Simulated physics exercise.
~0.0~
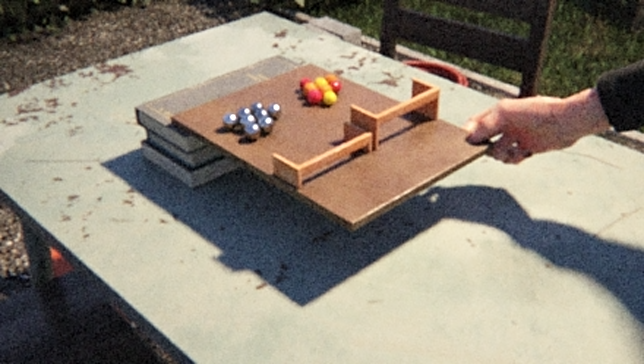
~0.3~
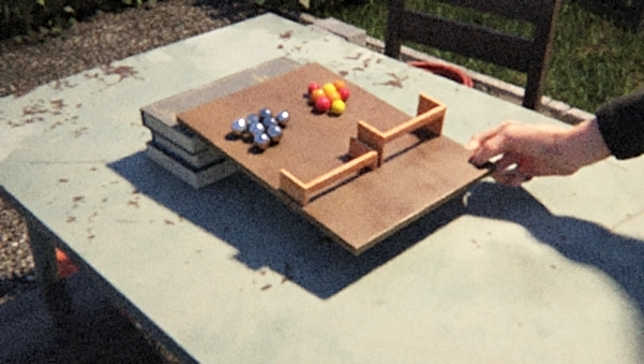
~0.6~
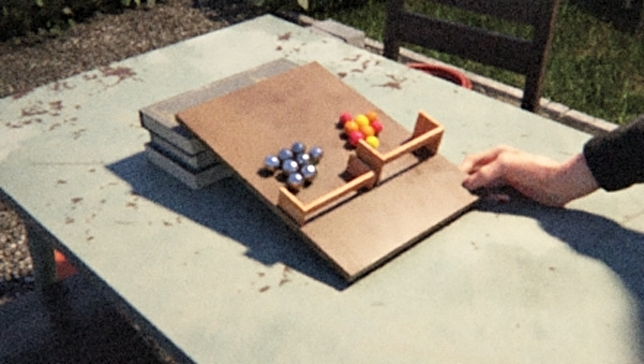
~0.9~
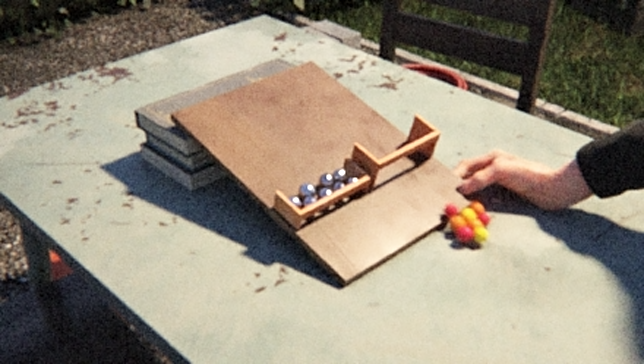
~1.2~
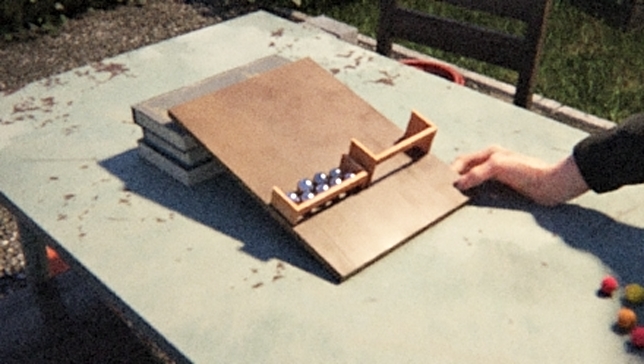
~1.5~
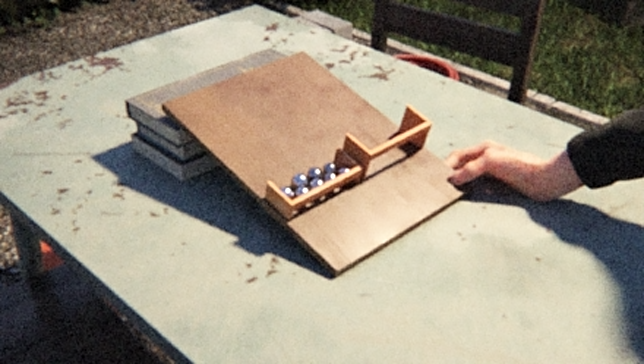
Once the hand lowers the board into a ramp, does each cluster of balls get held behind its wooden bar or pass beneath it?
The bluish balls are held behind the nearer bar. The red and yellow balls pass beneath the farther one and roll off the board.
